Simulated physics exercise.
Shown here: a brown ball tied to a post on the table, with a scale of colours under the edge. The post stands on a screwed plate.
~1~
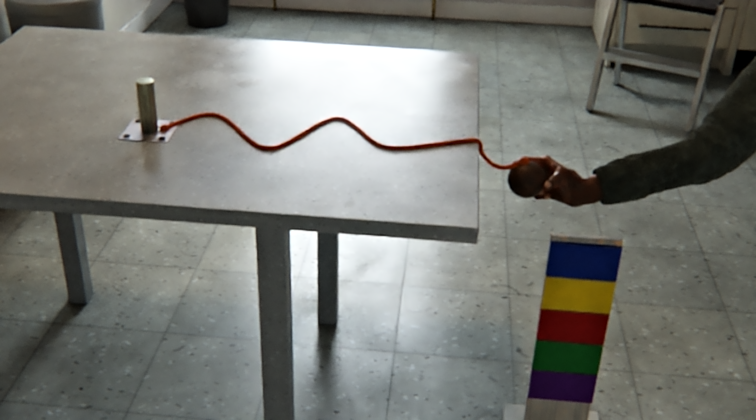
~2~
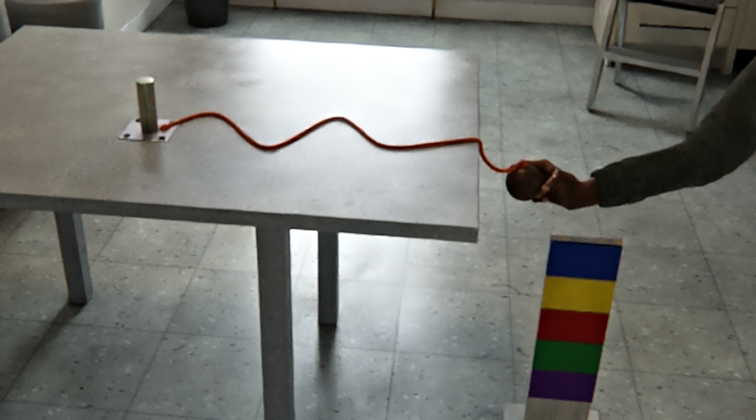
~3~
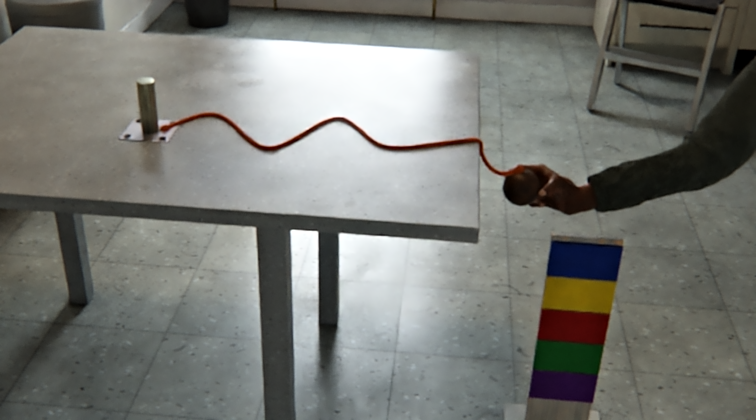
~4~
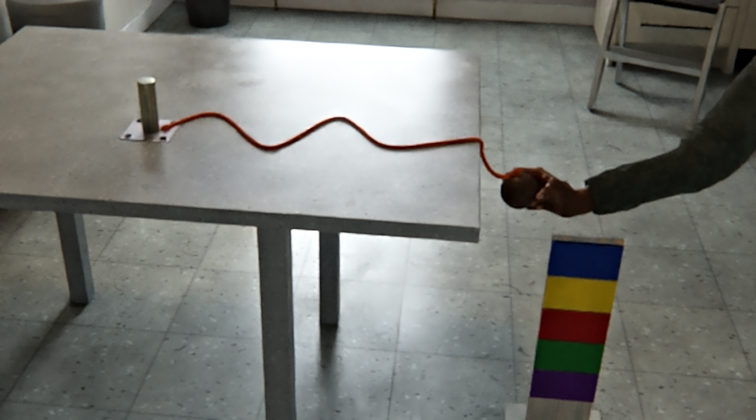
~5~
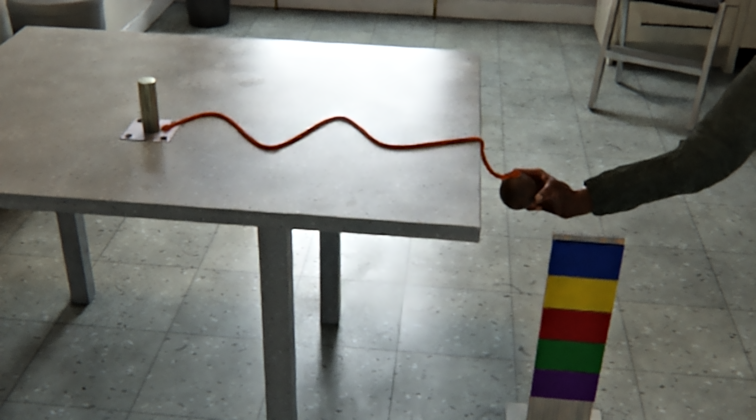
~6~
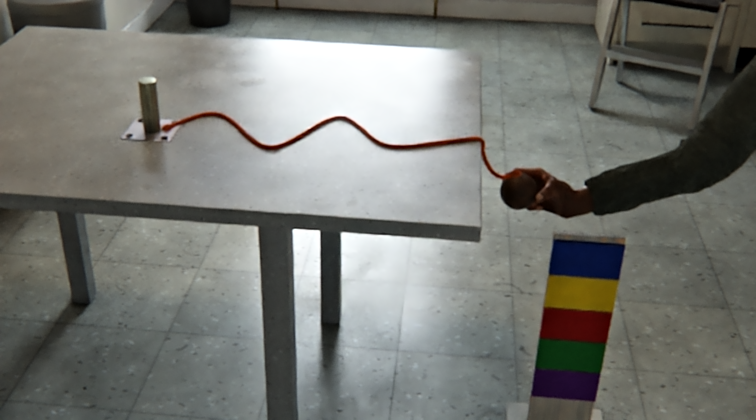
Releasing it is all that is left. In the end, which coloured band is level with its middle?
The red band.
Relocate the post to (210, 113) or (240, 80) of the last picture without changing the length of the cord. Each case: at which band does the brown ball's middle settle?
Answer, in order: Green, green.
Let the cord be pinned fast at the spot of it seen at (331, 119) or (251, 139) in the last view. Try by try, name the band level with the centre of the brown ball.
In order: Blue; yellow.
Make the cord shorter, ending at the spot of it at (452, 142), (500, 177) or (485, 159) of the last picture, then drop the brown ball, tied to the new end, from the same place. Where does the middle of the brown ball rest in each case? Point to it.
First try near (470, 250), second near (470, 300), third near (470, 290).
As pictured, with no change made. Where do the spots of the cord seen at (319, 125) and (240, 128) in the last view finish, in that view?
At (400, 140) for the first, at (271, 135) for the second.
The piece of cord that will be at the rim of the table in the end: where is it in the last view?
Look near (369, 135).
Early on, ball near (456, 319); level with red.
Midway, ball near (474, 322); level with red.
Finally, ball near (467, 322); level with red. At red.
